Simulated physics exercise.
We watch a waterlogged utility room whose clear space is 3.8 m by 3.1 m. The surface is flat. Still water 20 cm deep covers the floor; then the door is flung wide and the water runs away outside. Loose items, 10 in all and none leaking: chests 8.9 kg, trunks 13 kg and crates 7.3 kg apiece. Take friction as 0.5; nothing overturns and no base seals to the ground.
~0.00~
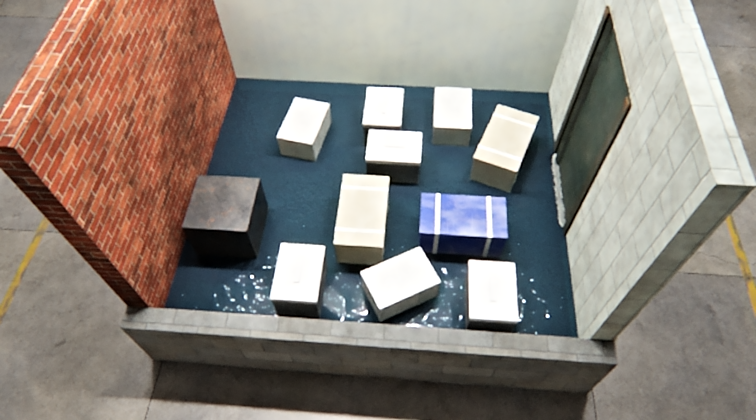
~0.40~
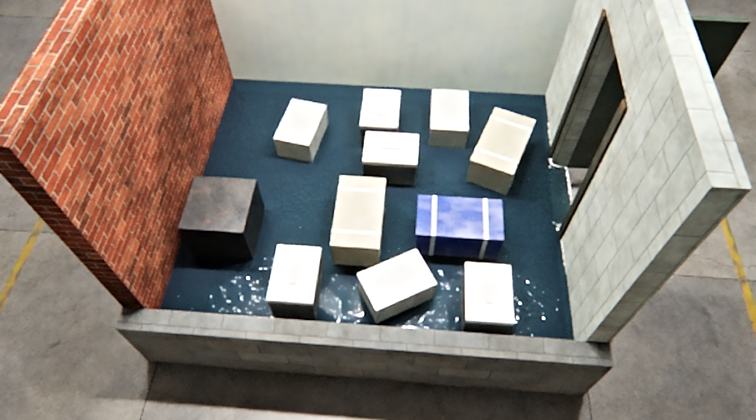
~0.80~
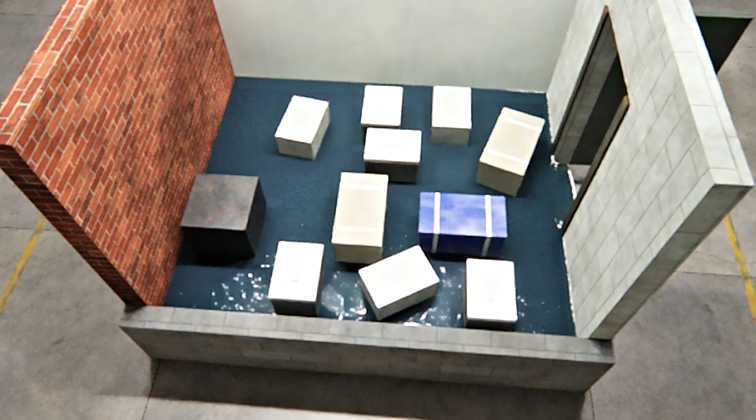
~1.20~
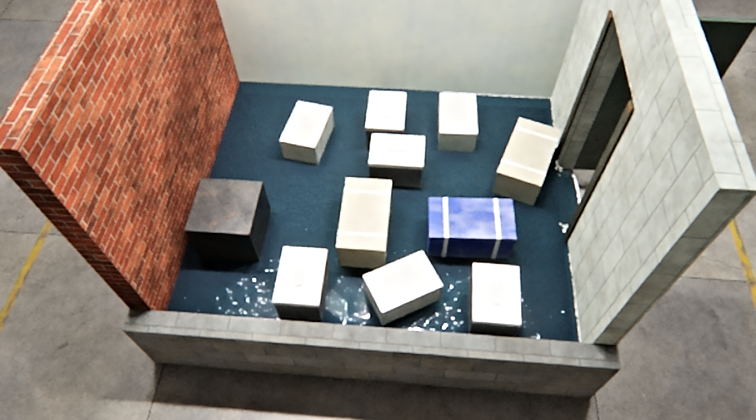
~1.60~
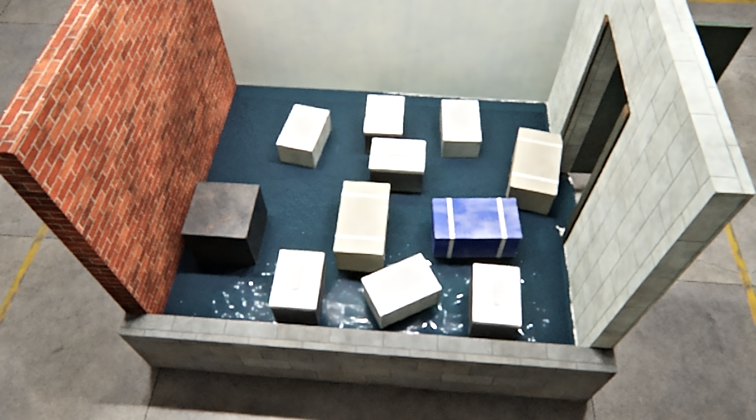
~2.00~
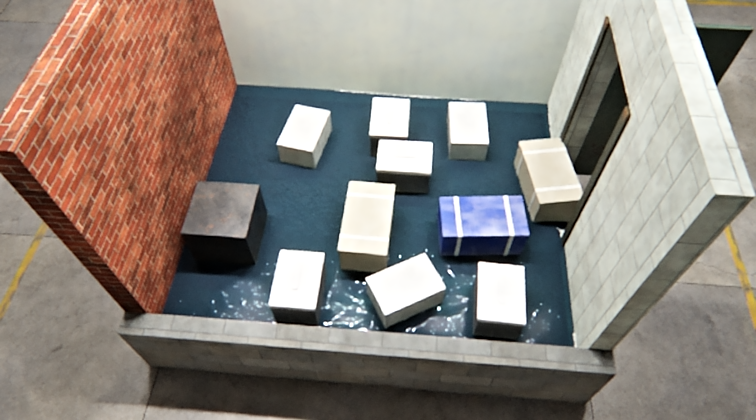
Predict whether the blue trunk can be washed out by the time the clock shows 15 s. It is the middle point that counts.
Blue trunk escapes.
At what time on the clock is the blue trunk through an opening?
Near 4.5 s.
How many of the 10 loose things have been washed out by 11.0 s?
5 of them.
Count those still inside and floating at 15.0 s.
3 of them.
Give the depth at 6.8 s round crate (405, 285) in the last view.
Roughly 14 cm.
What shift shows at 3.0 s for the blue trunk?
Roughly 50 cm by then.
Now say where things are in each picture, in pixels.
In the first frame, the blue trunk at (463, 215) floats; about 2240 L in view; 0 of 10 have shifted.
In the second frame, the blue trunk at (460, 217), afloat; 20 cm deep round most things; 0 of 10 have shifted.
In the third frame, the blue trunk at (463, 214) floats; about 2180 L in view; 1 of 10 have shifted.
In the fourth frame, the blue trunk at (472, 218) floats, 6 cm from its start; 20 cm deep round most things; 2 of 10 have shifted.
In the fifth frame, the blue trunk at (476, 218) floats, 15 cm from its start; 19 cm deep round most things; 4 of 10 have shifted.
In the sixth frame, the blue trunk at (483, 216) floats, 23 cm from its start; about 2070 L in view; 8 of 10 have shifted.
After 3.0 s the blue trunk is near (506, 210), 0.5 m from its start, afloat; 1 of 10 are out; 9 afloat.
After 6.8 s the blue trunk has gone out; 3 of 10 are out; 7 afloat.
After 11.0 s the blue trunk has gone out; 5 of 10 are out; 5 afloat.
After 15.0 s the blue trunk has gone out; 7 of 10 are out; 3 afloat.
